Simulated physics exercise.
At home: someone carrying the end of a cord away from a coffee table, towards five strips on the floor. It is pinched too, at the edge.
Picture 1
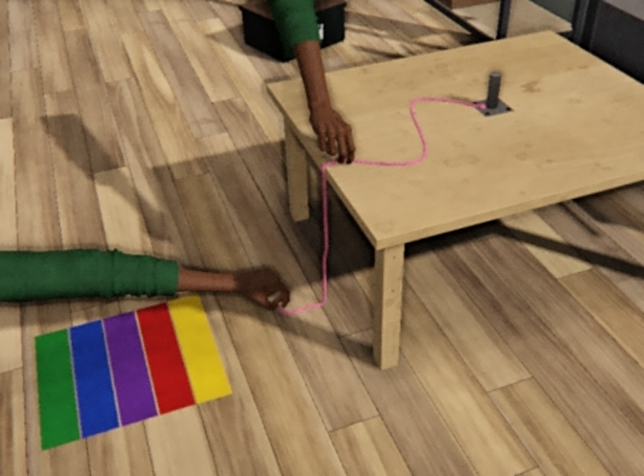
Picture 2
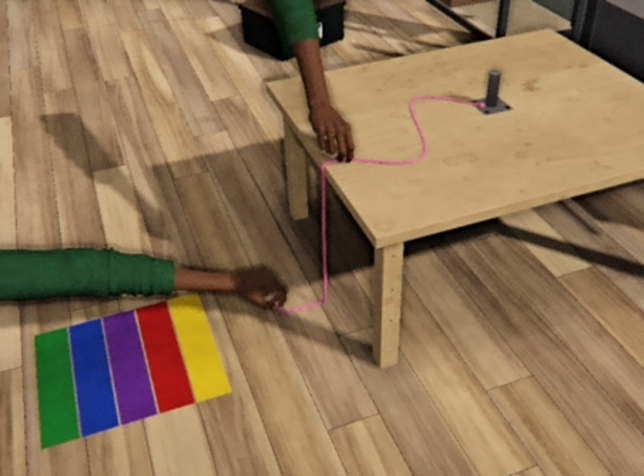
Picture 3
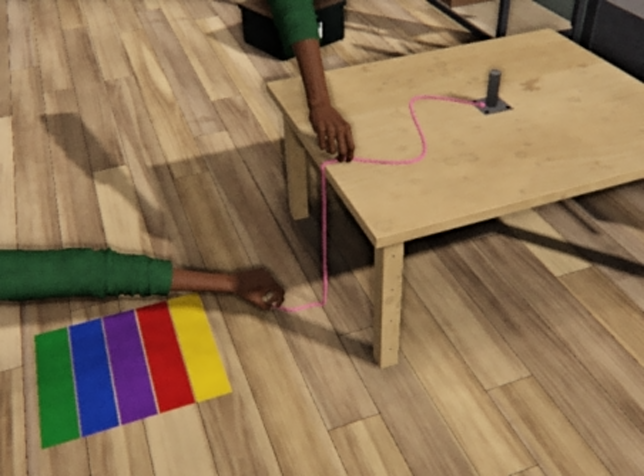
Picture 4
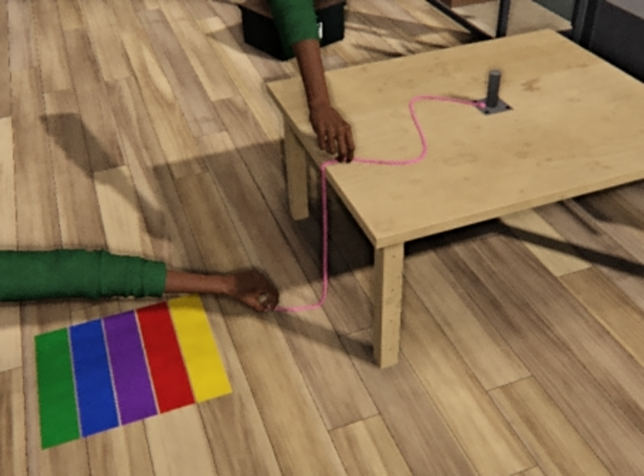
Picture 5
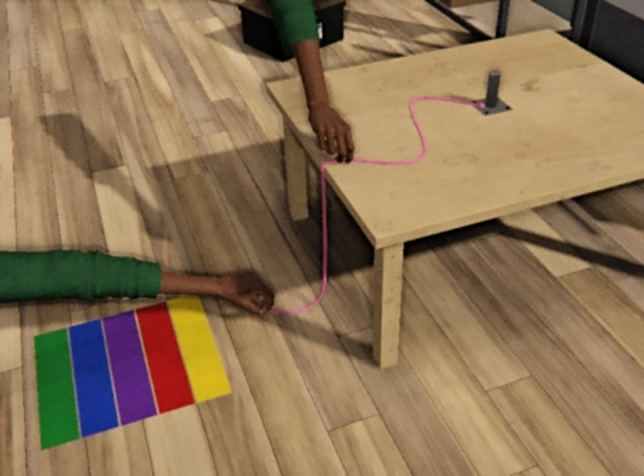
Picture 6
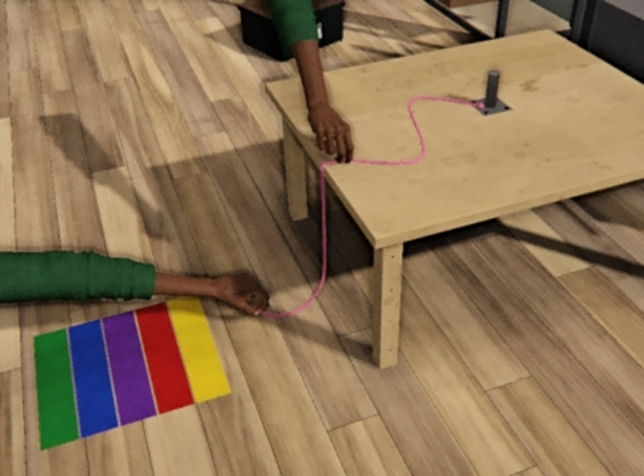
Two dark-skinned hands in green sleeves hold a pink cord in a wood-floored room, seen from above at an angle. The cord winds from a small grey post on a pale wooden table to its edge, pinched there by one hand, then hangs down beside green, blue, purple, red and yellow strips. The lower hand draws the cord's end slightly left while the upper hand and camera stay still.
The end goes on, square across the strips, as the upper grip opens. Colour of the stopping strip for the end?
Green.
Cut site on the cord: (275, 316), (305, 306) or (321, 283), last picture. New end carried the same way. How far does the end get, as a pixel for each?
Estimated positions in order: (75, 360); (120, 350); (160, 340).
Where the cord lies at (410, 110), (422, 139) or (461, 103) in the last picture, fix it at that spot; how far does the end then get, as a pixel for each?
In order: (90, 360), then (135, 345), then (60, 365).
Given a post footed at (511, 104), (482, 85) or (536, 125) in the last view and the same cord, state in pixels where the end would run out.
You'd get roughly (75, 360), (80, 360) and (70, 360), one for each try.
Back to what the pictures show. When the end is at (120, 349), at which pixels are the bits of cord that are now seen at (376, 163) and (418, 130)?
(308, 198) and (367, 143), approximately.
Early on, end near (120, 349); over purple.
Midway, end near (75, 362); over blue.
At the end of the slack, end near (50, 369); over green. The end stops over the green strip.
